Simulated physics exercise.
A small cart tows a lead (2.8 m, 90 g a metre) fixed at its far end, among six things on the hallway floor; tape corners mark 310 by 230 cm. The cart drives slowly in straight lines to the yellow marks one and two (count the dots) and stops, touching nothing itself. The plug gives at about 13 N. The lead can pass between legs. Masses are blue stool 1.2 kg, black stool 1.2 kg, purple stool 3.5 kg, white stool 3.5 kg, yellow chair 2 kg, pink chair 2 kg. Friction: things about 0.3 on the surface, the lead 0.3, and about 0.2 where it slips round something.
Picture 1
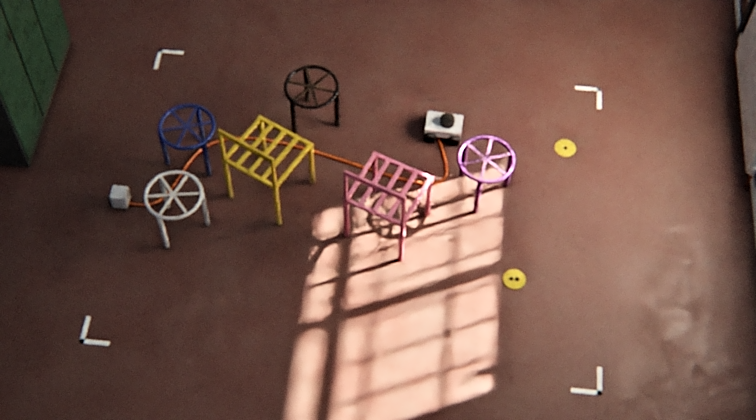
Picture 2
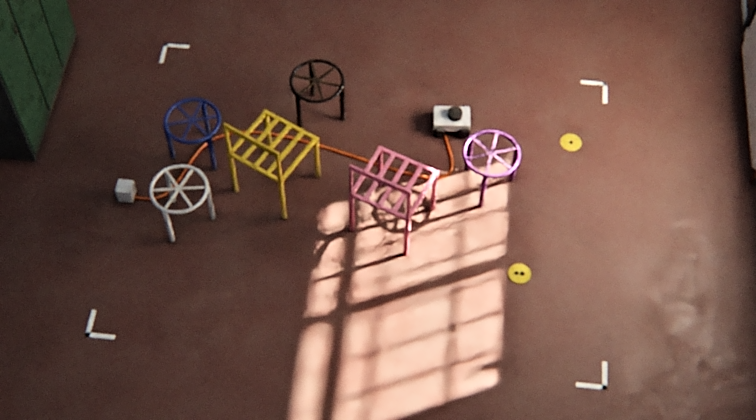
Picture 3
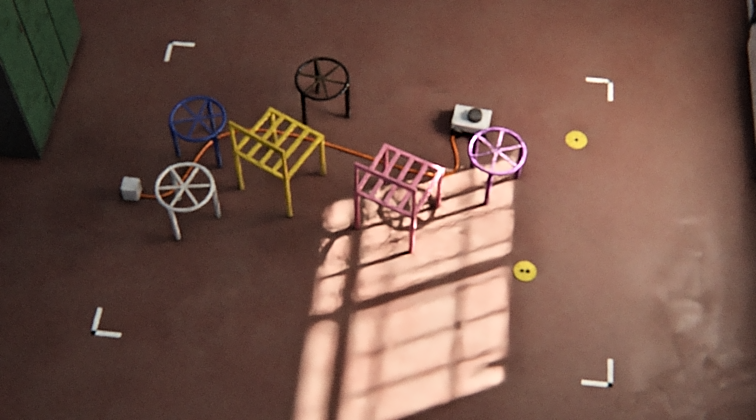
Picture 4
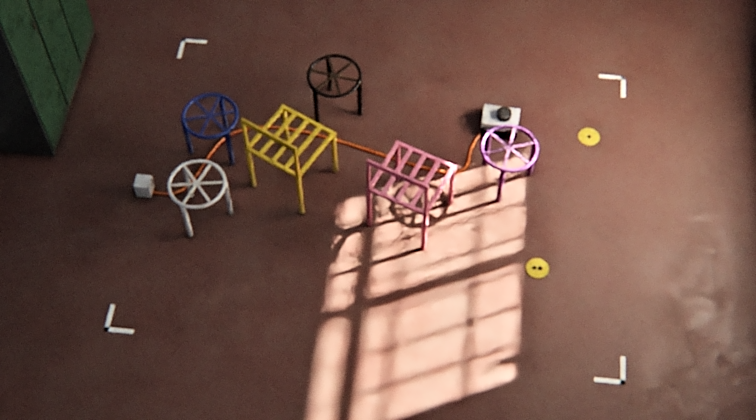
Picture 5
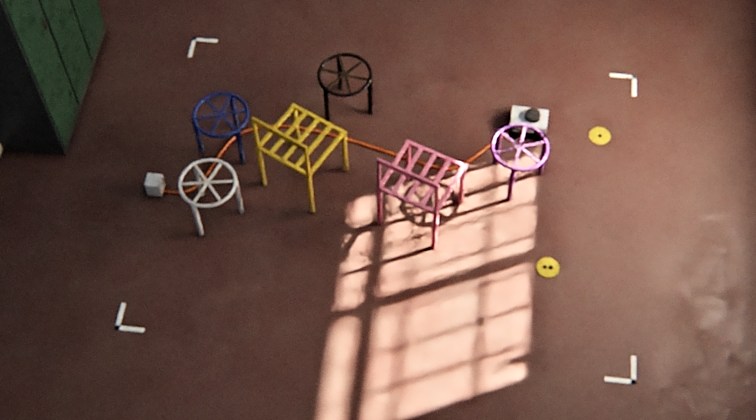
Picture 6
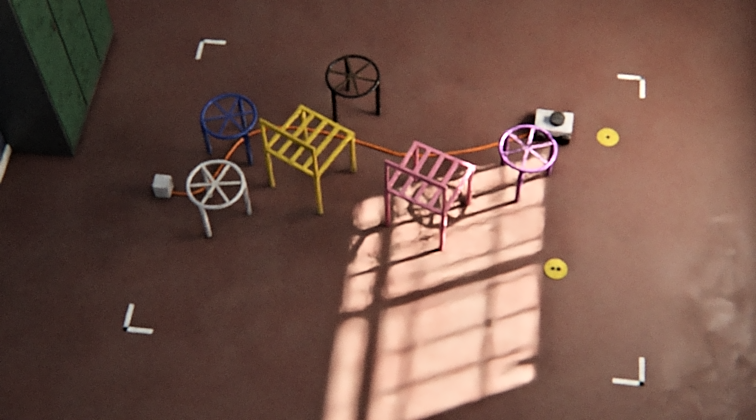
We see a small white cart with a black top, joined to an orange lead, roll rightward past the purple stool, straightening the lead that winds among small coloured chairs and stools, while the view drifts slightly.
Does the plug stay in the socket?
The plug pulls free.
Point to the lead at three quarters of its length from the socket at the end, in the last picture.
At about (552, 176).
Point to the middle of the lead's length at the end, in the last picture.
Around (465, 142).
Next, cart at (606, 137), plug out; nothing else has moved.
Then, cart at (591, 180), plug out; nothing else has moved.
After that, cart at (572, 228), plug out; nothing else has moved.
Later, cart at (556, 268), plug out; nothing else has moved.
At the end, cart at (556, 268), plug out; nothing else has moved.
